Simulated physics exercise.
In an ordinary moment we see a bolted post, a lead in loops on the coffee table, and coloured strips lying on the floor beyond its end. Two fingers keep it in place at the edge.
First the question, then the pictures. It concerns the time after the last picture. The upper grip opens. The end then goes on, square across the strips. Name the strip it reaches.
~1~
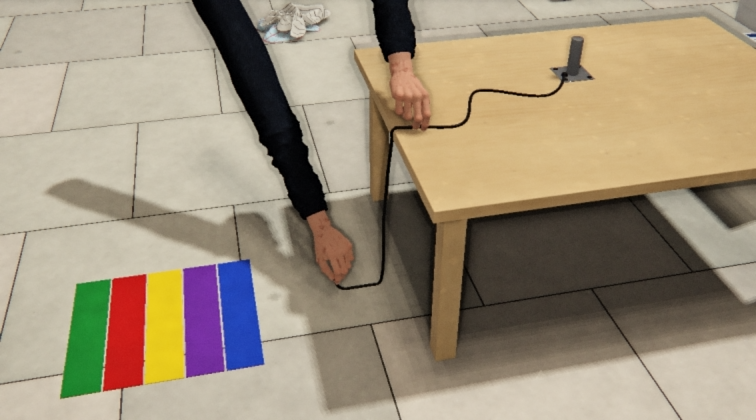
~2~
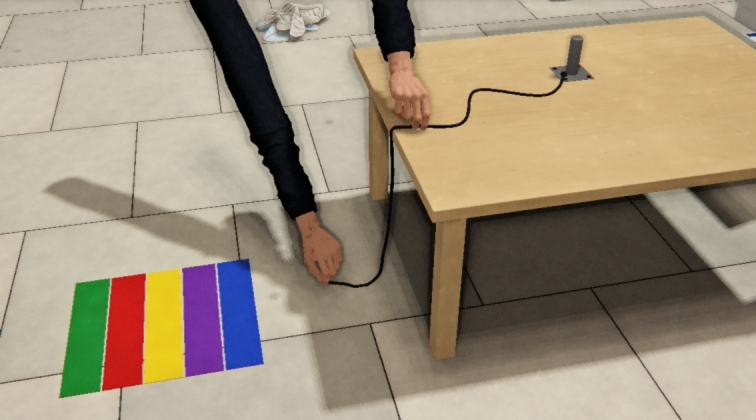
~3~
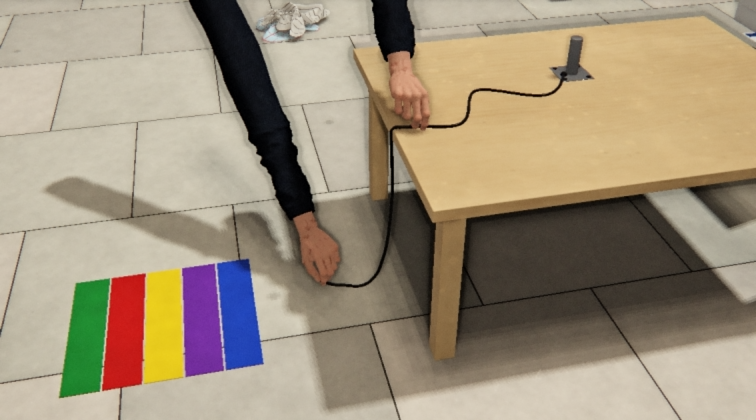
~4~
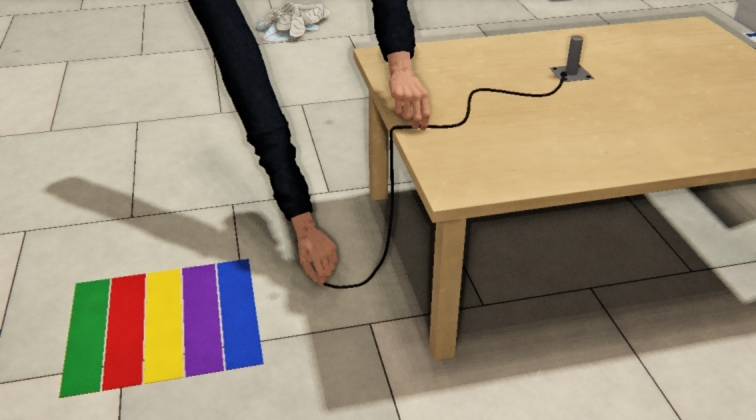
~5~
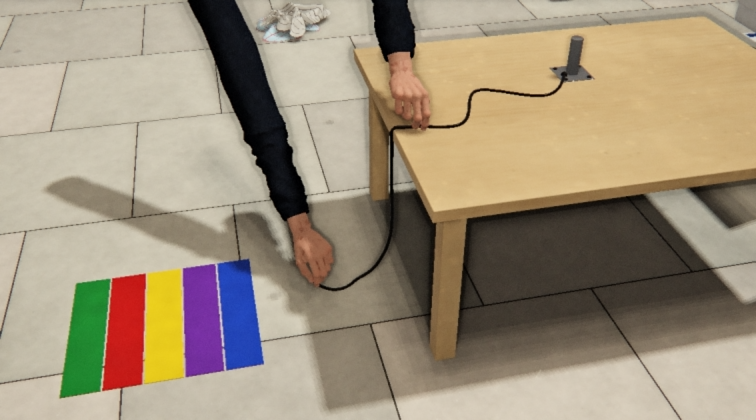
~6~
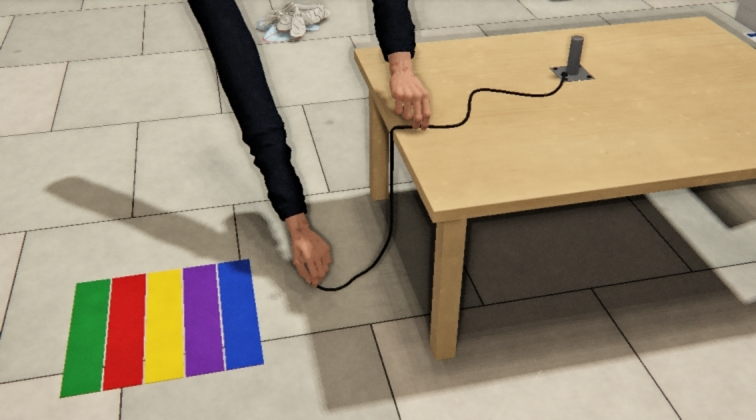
The yellow strip.
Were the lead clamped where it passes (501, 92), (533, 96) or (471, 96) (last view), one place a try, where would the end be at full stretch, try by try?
Going through the tries, I'd expect close to (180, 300), (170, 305) and lastly (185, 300).
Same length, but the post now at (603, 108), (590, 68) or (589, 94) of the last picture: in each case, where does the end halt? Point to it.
About (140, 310), (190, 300) and (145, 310).
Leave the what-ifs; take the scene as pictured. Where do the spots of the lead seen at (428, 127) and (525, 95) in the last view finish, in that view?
At (366, 136), then (501, 89).
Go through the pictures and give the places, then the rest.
In the first frame, end (335, 279); blue (243, 346); purple (204, 352); yellow (165, 359); red (124, 365); green (83, 372).
In the second frame, end (323, 280); lead through (557, 89) (485, 90) (465, 121) (392, 137) (390, 207) (381, 269).
In the third frame, end (321, 281).
In the fourth frame, end (319, 281); lead through (557, 89) (485, 90) (465, 121) (392, 137) (392, 207) (377, 268).
In the fifth frame, end (315, 282).
In the sixth frame, end (312, 282); lead through (557, 90) (486, 90) (465, 121) (392, 138) (392, 207) (371, 267).
Early on, end near (221, 296); over blue.
Midway, end near (178, 302); over yellow.
At the end of the slack, end near (152, 306); over yellow. It gets as far as the yellow strip.
